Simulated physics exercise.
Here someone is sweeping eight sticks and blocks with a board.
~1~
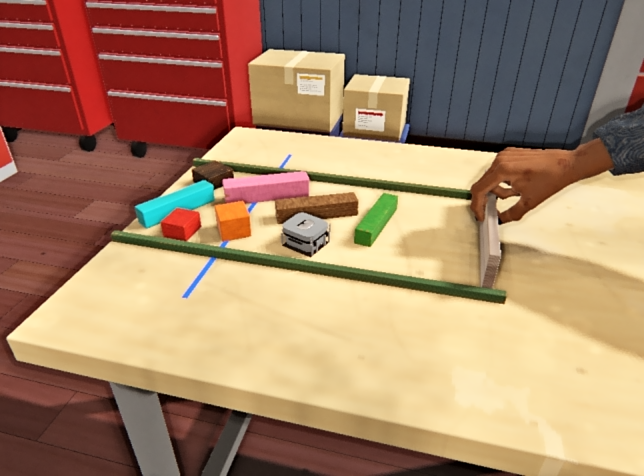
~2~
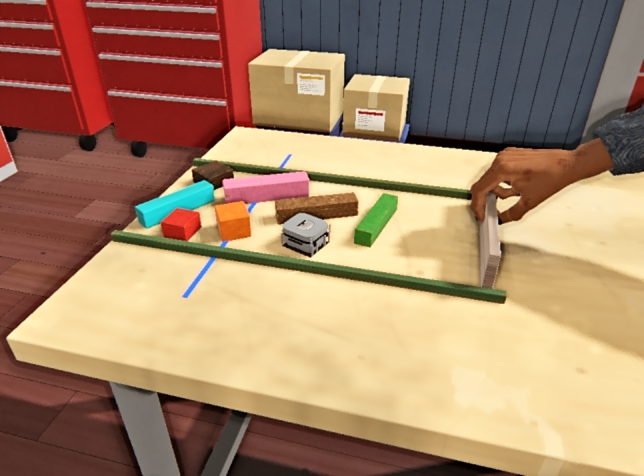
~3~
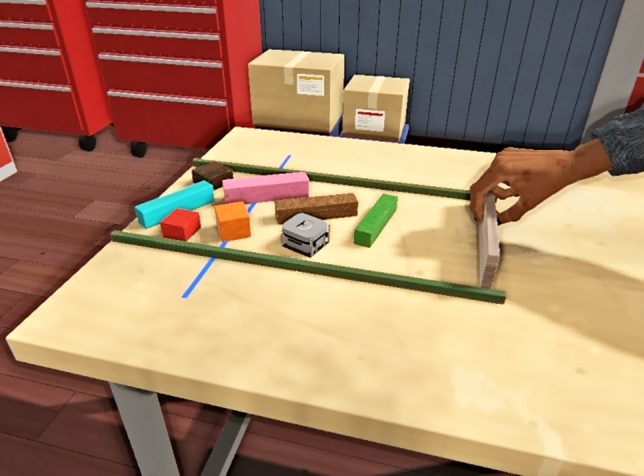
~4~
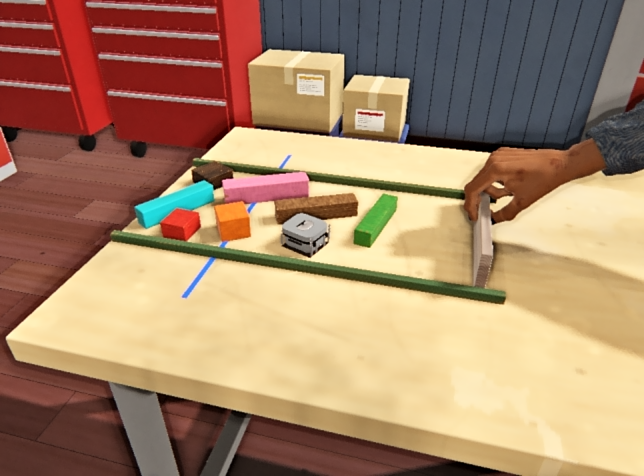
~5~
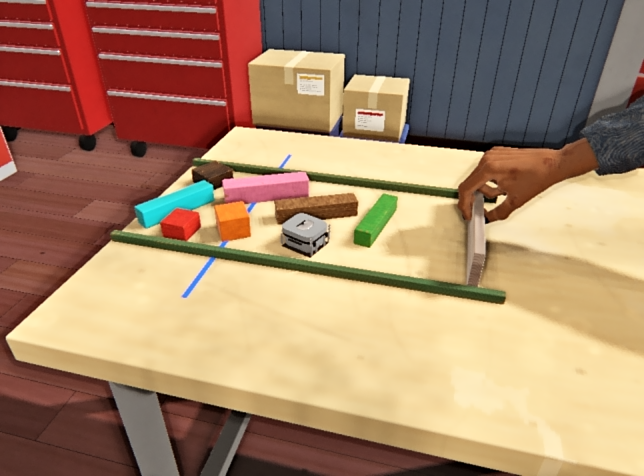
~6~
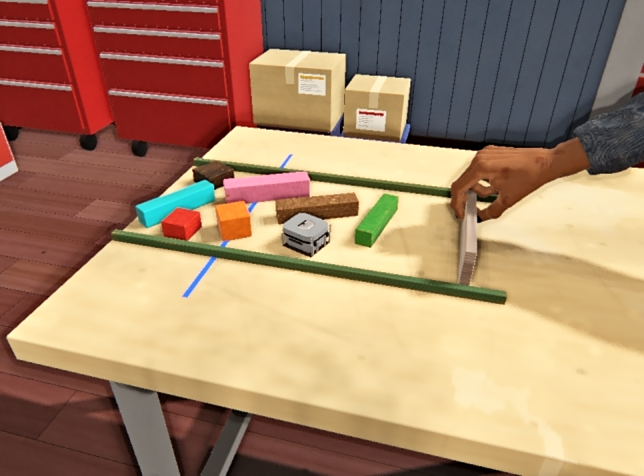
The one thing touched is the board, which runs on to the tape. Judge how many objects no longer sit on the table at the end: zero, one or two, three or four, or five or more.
In this one, nothing spills over.
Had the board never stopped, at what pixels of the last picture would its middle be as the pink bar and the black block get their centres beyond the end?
The middle is at (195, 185) when it's the pink bar, and at (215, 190) when it's the black block.
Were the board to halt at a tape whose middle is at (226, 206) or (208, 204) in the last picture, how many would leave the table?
Counts: 1, 3.
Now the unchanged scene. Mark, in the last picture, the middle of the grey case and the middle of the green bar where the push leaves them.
The grey case ends up near (211, 228), and the green bar near (244, 201).
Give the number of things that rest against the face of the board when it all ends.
3 of them.
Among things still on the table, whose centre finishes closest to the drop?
Turquoise stick.
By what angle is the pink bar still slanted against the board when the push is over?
Angle: Close to 50 degrees.
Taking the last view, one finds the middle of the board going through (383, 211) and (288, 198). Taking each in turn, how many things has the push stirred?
First 1 and then 5.
Soon after, none off yet; turquoise stick at rest near (177, 203); black block at rest near (214, 176); red block at rest near (182, 224).
At rest, the number that fall off is zero.
